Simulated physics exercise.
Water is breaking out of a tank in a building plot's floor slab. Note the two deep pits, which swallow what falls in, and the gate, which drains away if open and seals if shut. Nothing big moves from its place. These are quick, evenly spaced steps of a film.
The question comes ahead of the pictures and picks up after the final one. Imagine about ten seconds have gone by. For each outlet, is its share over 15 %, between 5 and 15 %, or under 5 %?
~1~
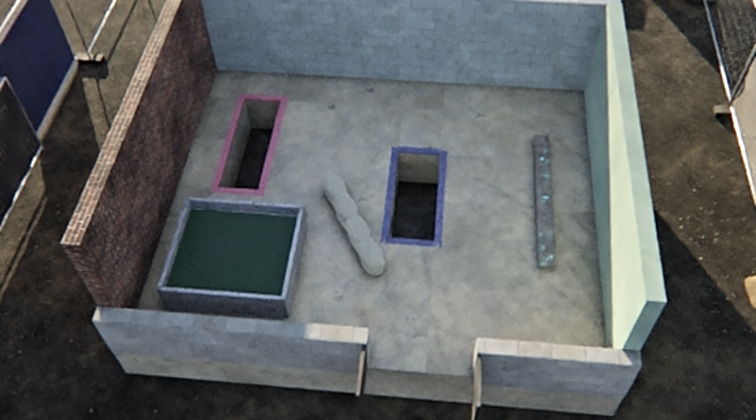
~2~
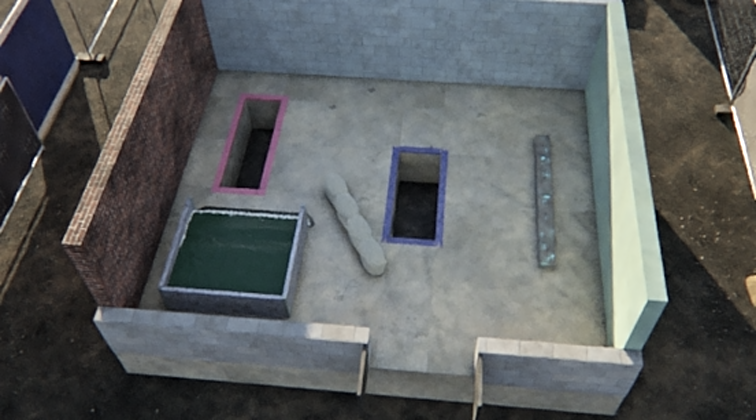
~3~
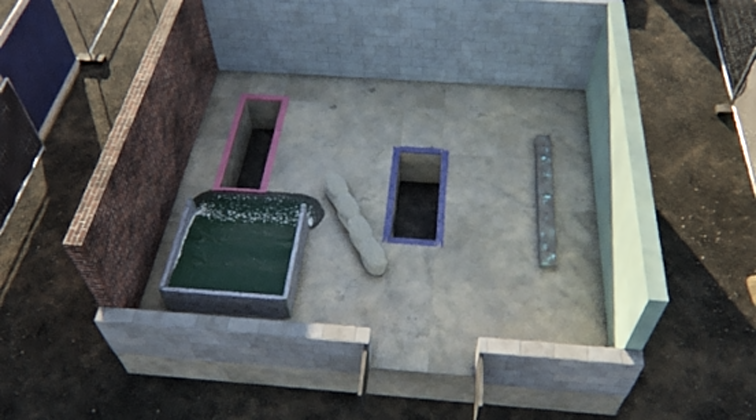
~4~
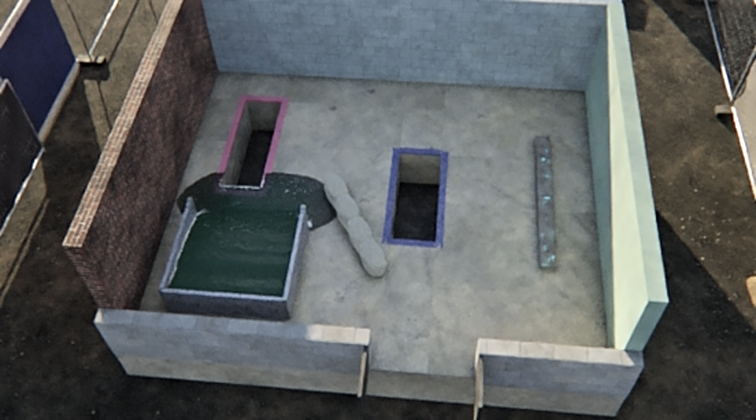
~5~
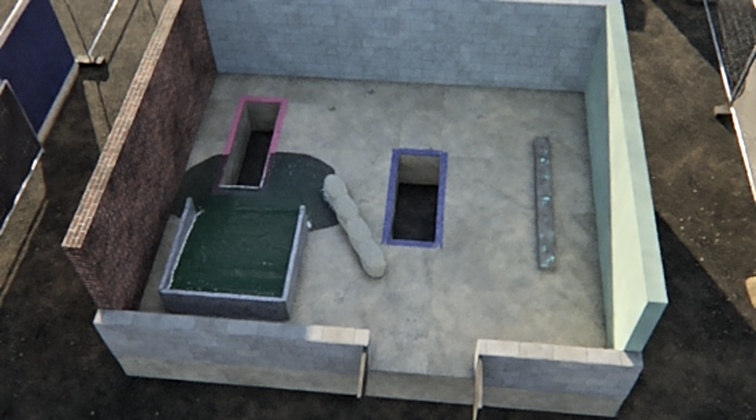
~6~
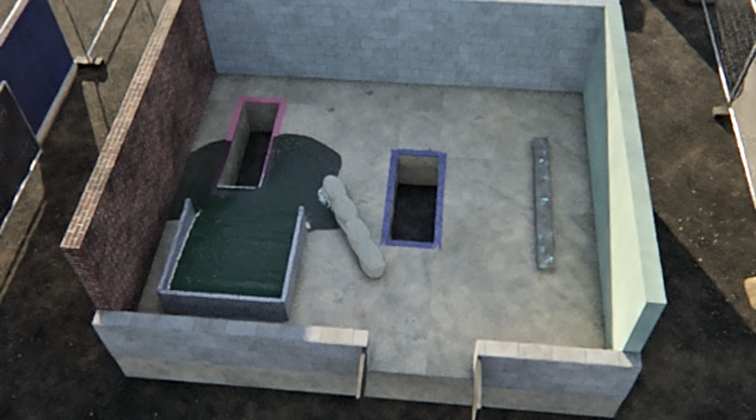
Shares: The gate under 5 %; the blue pit under 5 %; the pink pit over 15 %.
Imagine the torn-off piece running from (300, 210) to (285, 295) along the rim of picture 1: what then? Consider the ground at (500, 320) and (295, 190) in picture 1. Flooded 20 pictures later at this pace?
Submerged, submerged.
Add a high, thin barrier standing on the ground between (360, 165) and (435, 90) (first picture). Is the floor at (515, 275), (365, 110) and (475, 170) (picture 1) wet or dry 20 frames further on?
In order: Dry; wet; dry.
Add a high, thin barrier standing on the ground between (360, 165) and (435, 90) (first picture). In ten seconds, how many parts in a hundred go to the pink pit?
The pink pit takes 70 per cent.
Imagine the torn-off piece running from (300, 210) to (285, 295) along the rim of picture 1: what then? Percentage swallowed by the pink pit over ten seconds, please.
The pink pit gets 12 per cent.
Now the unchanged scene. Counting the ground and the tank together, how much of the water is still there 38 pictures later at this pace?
My estimate is some 46 percent.
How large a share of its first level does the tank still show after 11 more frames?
Roughly 30 per cent.
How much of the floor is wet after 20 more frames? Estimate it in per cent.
Estimated share: Around 35 %.
A moment on, water covers 20 % of the floor; the gate 0 %, the blue pit 0 %, the pink pit 16 %.
Next, water covers 30 % of the floor; the gate 0 %, the blue pit 0 %, the pink pit 27 %.
Then, water covers 35 % of the floor; the gate 0 %, the blue pit 0 %, the pink pit 38 %.
Later, water covers 45 % of the floor; the gate 0 %, the blue pit 0 %, the pink pit 53 %.
In the end, water covers 45 % of the floor; the gate 0 %, the blue pit 2 %, the pink pit 63 %.
